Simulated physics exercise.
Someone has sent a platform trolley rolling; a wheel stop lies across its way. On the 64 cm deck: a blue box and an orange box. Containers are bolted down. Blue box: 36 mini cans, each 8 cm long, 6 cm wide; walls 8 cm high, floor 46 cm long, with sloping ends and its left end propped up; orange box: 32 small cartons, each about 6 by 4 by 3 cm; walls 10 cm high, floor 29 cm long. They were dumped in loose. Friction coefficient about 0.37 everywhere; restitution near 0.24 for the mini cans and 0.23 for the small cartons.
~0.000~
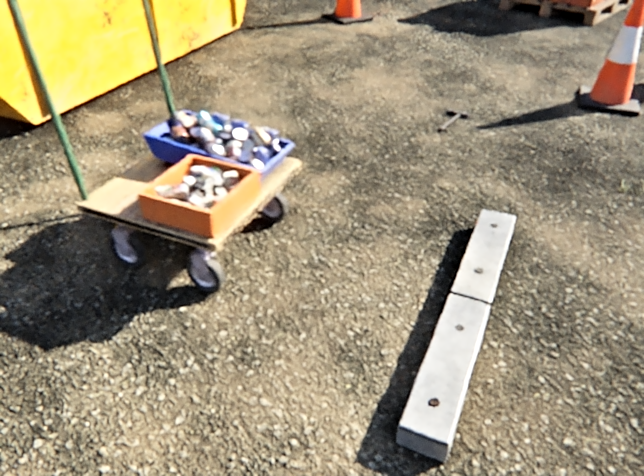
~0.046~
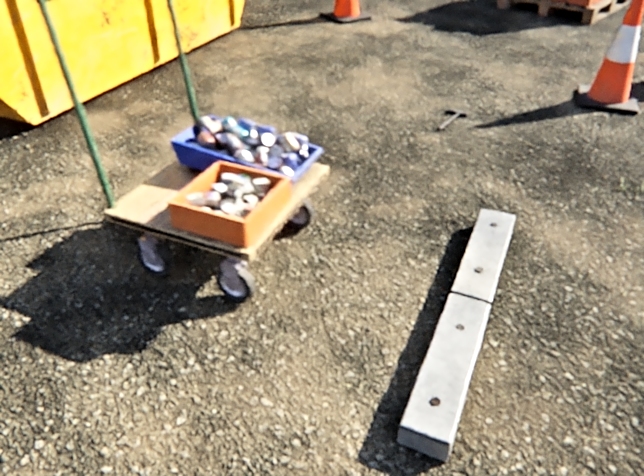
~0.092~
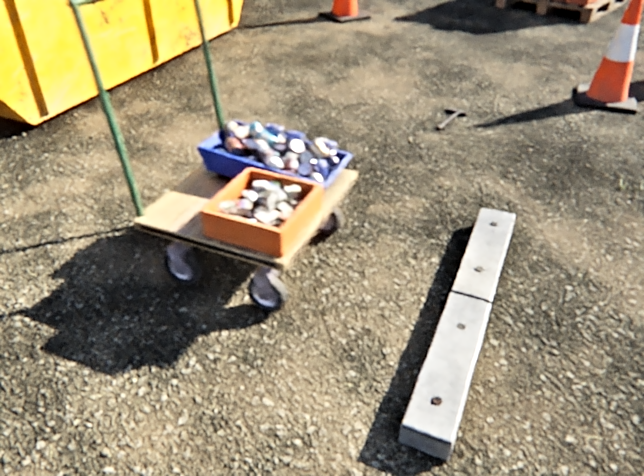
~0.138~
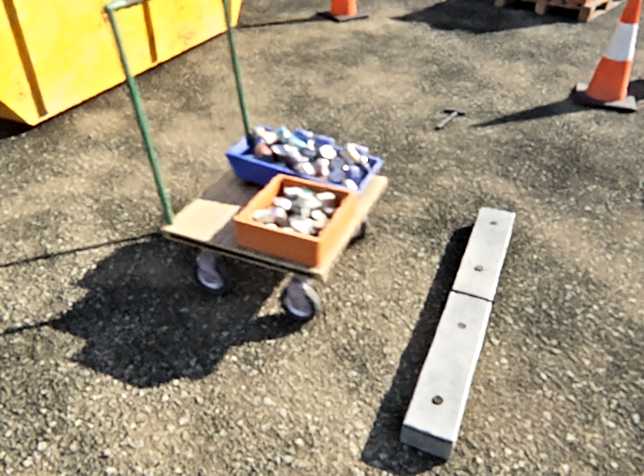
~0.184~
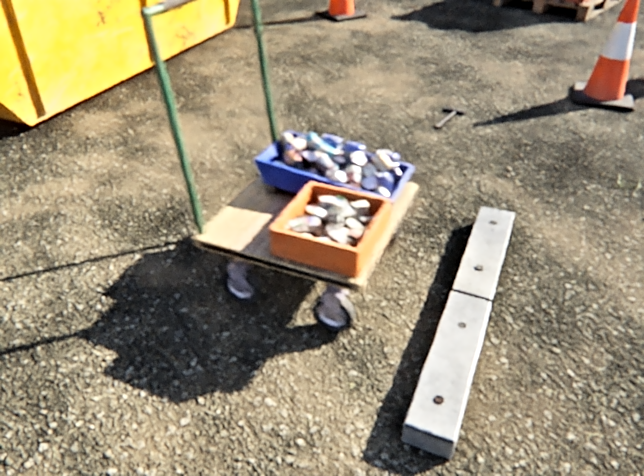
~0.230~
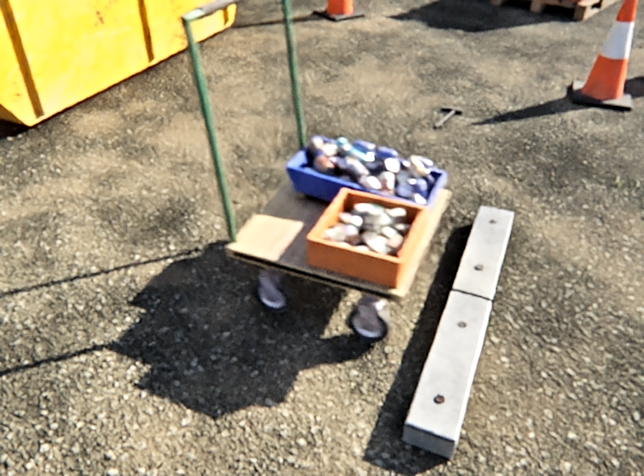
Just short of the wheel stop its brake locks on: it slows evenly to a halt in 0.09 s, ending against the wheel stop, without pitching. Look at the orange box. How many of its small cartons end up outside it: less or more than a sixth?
Less than a sixth of the small cartons leave the orange box.
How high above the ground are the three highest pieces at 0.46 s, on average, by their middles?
Some 58 cm up.
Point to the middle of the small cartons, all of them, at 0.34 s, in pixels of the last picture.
Around (427, 252).
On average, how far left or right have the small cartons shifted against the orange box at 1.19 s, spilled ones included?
Some 6 cm rightwards.
After 0.24 s, the brake bites.
After 0.34 s, blue box 35 in, 1 out and orange box 32 in, 0 out.
After 0.46 s, blue box 30 in, 6 out and orange box 31 in, 1 out.
After 0.69 s, blue box 24 in, 12 out and orange box 31 in, 1 out.
Final count (at 1.19 s), blue box 22 in, 14 out and orange box 31 in, 1 out. Asked share, 1 of 32, 3 per cent.
